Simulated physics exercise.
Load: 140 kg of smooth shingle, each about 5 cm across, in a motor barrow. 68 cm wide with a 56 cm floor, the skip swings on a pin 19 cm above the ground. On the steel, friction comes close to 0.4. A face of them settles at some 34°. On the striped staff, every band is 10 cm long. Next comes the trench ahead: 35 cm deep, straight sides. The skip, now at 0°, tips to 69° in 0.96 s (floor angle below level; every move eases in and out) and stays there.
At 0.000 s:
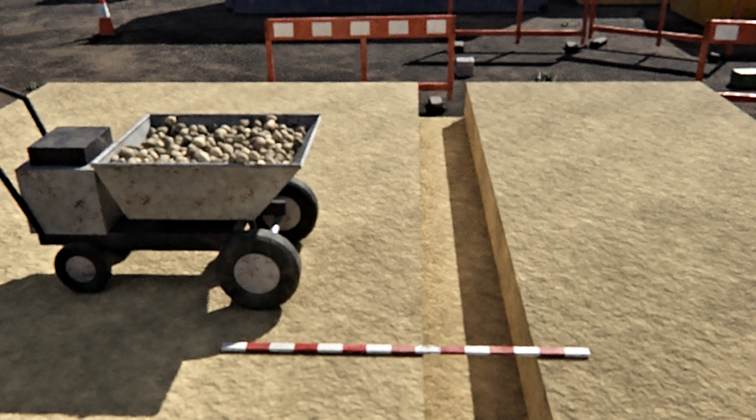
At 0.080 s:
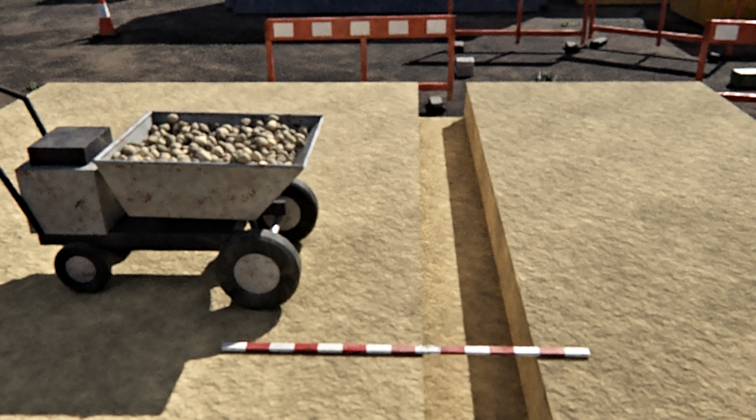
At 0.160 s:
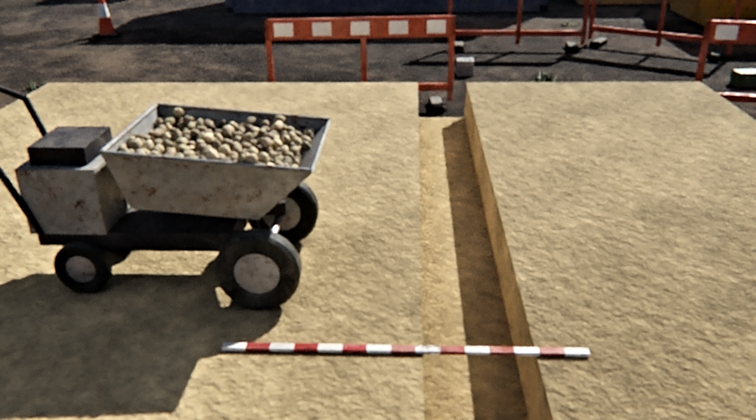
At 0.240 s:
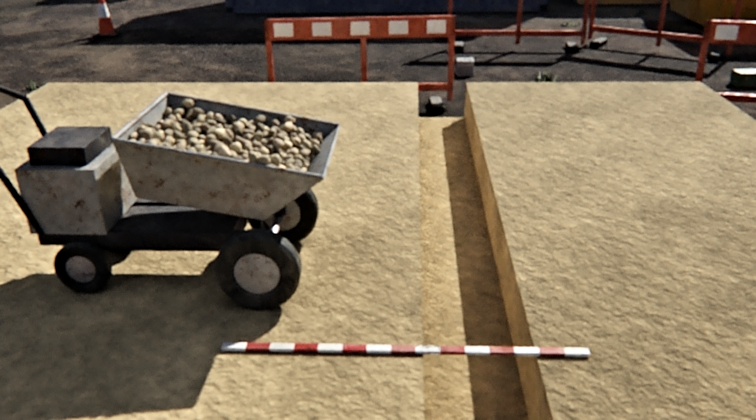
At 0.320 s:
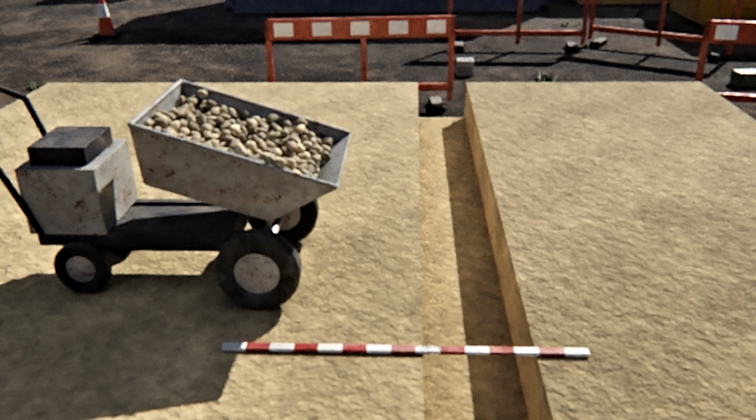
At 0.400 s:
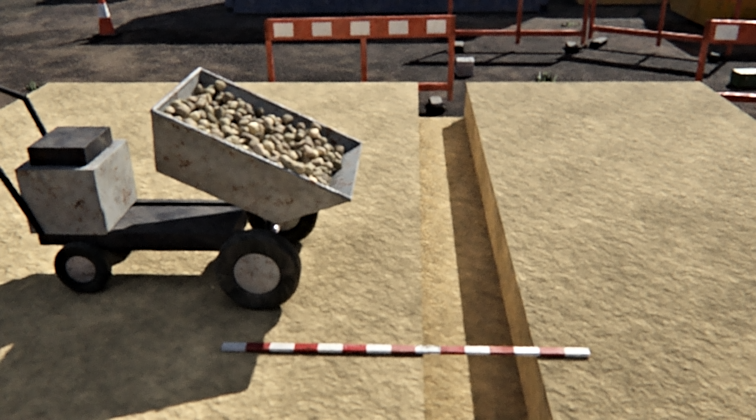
On sandy ground beside a trench, a motor barrow's stone-filled skip tilts steadily to the right.
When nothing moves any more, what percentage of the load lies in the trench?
87 %.
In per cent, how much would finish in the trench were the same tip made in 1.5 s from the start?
Close to 85 per cent then.
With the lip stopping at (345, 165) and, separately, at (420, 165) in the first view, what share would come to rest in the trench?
Near 100 per cent from the first place, 40 from the second.
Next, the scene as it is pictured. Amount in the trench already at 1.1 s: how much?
At that moment: Approx. 30 %.
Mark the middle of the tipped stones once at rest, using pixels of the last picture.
Around (463, 320).
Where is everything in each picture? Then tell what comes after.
In the first picture, the skip is at 0°, its lip at (301, 166); the top of the load is at (217, 133).
In the second picture, the skip is at 1°, its lip at (304, 167); the top of the load is at (219, 132); the stones move at 0.3 m/s on average.
In the third picture, the skip is at 5°, its lip at (312, 171); the top of the load is at (181, 128); the stones move at 0.5 m/s on average.
In the fourth picture, the skip is at 11°, its lip at (324, 178); the top of the load is at (178, 115); the stones move at 0.7 m/s on average.
In the fifth picture, the skip is at 18°, its lip at (337, 187); the top of the load is at (187, 106); the stones move at 0.8 m/s on average.
In the sixth picture, the skip is at 26°, its lip at (351, 200); the top of the load is at (204, 96); the stones move at 0.9 m/s on average.
After 0.7 s the floor is at 58°; 100 % in the skip; the foremost stones are at (386, 240).
After 1.1 s the floor is at 69°; 55 % in the skip, 12 % short of the trench, 32 % in the trench; the foremost stones are at (495, 354).
After 1.4 s the floor is at 69°; 17 % in the skip, 14 % short of the trench, 70 % in the trench; the foremost stones are at (508, 324).
After 3.4 s the floor is at 69°; 0 % in the skip, 13 % short of the trench, 87 % in the trench; the foremost stones are at (505, 305).
